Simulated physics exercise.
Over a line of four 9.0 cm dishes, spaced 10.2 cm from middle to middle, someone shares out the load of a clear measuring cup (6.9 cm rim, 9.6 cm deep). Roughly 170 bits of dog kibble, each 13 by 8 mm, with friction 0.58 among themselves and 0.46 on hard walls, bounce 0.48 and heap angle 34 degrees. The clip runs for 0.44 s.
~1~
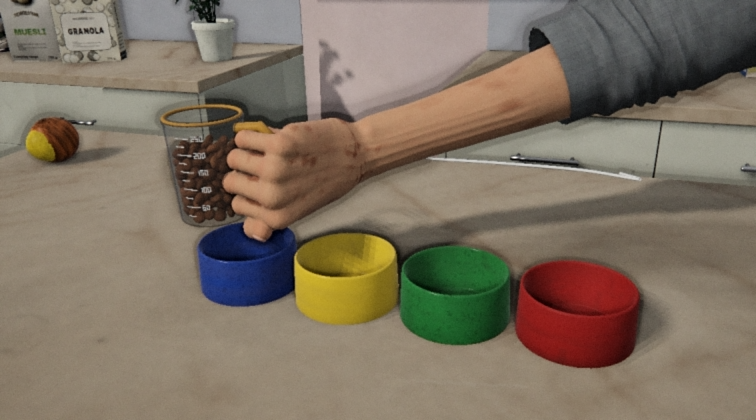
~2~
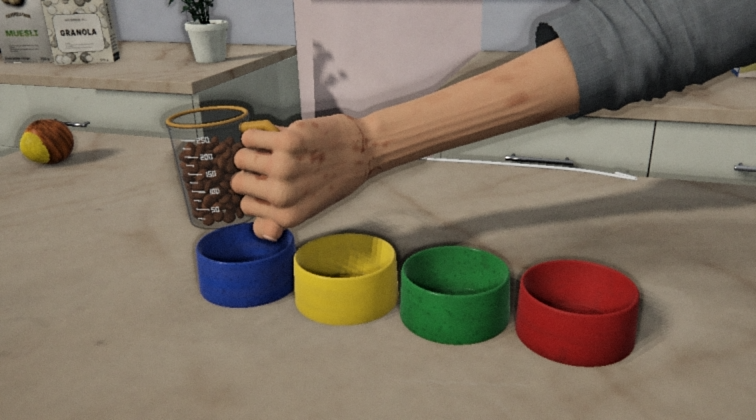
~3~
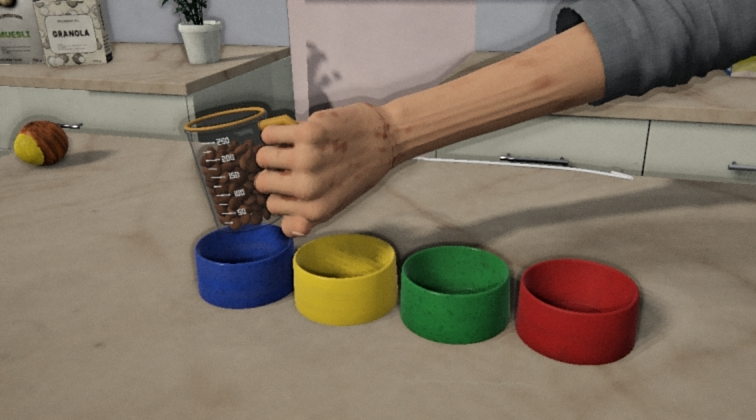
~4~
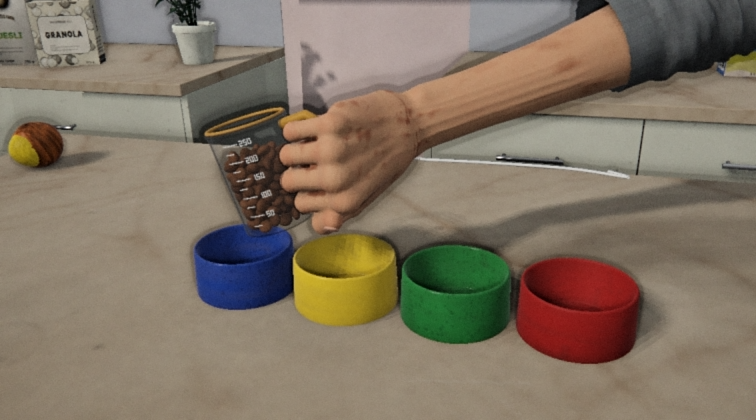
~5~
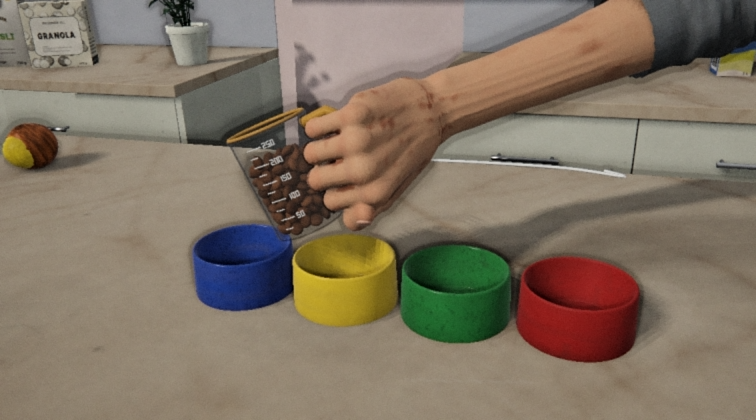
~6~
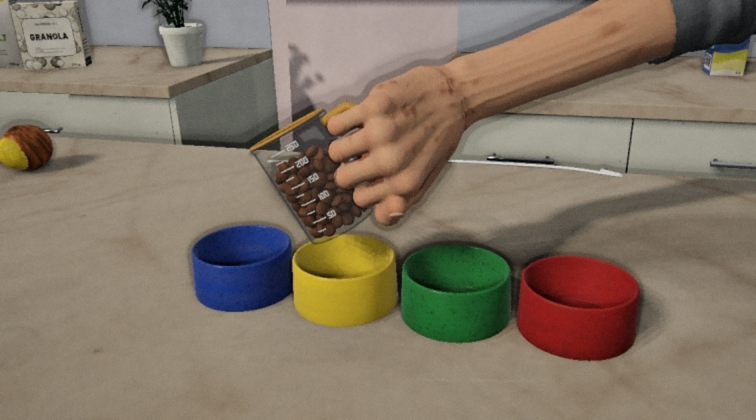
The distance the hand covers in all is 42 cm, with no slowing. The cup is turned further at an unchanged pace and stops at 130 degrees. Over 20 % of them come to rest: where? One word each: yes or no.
Red: Yes; blue: No; green: No; yellow: No; counter: Yes.
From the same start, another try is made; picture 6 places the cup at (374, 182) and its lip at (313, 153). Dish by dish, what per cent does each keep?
Dish by dish: Red 70 per cent, blue 0 per cent, green 0 per cent, yellow 0 per cent.
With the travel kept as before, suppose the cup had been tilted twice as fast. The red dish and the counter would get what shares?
Shares - red: 0, counter: 10.
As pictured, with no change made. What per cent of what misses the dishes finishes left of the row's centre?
Near 0 percent ends up there.
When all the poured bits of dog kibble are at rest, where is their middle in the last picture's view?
Roughly pixel (598, 319).
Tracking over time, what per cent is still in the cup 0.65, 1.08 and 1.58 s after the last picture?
Series: 100 / 90 / 0 per cent.
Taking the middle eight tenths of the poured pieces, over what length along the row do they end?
I'd estimate close to 9 cm.
Then, 0.65 s after the last picture, tilt 76 degrees; cup holds 100 %.
Then, 1.08 s after the last picture, tilt 108 degrees; cup holds 90 %, red 5 %.
Then, 1.58 s after the last picture, tilt 130 degrees; cup holds 0 %, red 60 %.
In the end, red 60 %, blue 0 %, green 0 %, yellow 0 %, counter 40 %.
